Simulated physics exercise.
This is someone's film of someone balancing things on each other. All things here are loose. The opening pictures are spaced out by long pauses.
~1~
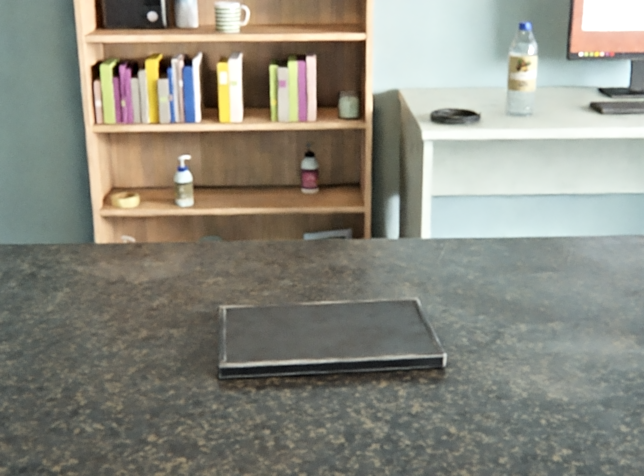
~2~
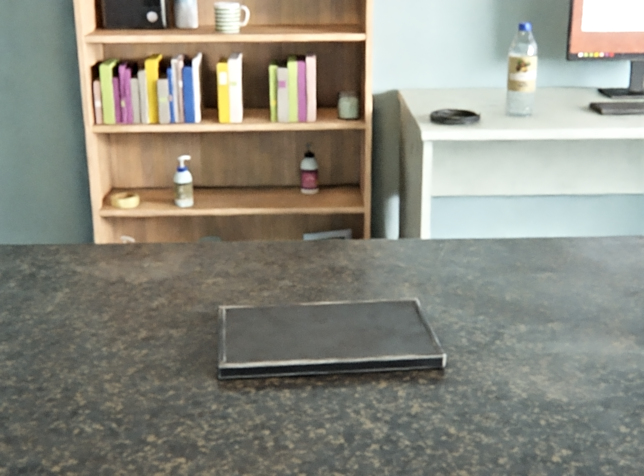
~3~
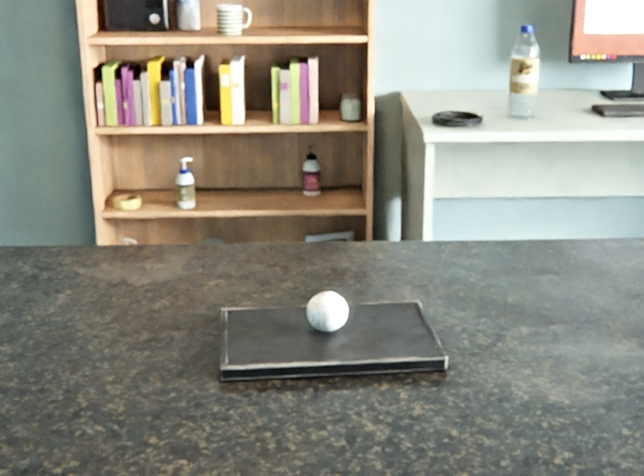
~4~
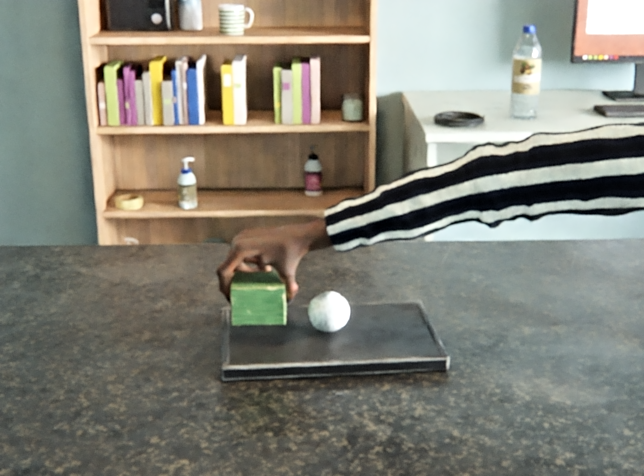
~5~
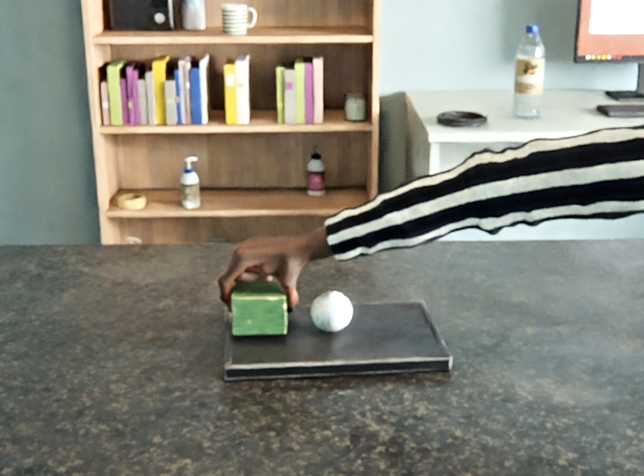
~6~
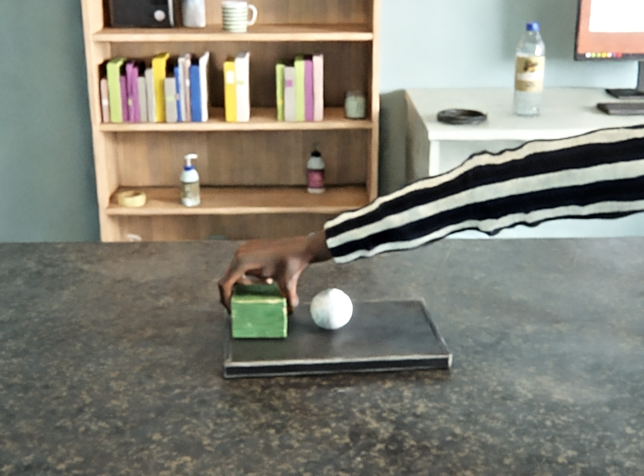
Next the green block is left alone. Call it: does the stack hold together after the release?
Yes, it holds together.
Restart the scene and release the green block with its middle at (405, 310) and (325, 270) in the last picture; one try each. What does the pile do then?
Result of try one: The pile remains stable; result of try two: The pile tips over.
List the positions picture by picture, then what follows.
In the first picture, the last thing is not in view yet; black tray (326, 334).
In the second picture, the last thing is not in view yet; black tray (325, 335).
In the third picture, the last thing is not in view yet; black tray (327, 337).
The fourth picture shows on its way; green block (259, 298); black tray (329, 337).
The fifth picture shows on its way; green block (260, 307); black tray (331, 336).
The sixth picture shows set down, still held; green block (260, 310); black tray (331, 334).
Then, 1.00 s after the last picture, nothing has stirred.
Then, 2.00 s after the last picture, green block resting near (260, 310).
At rest, all 3 in place. Seen from the same camera at the end, green block near (260, 310). The pile keeps its balance.
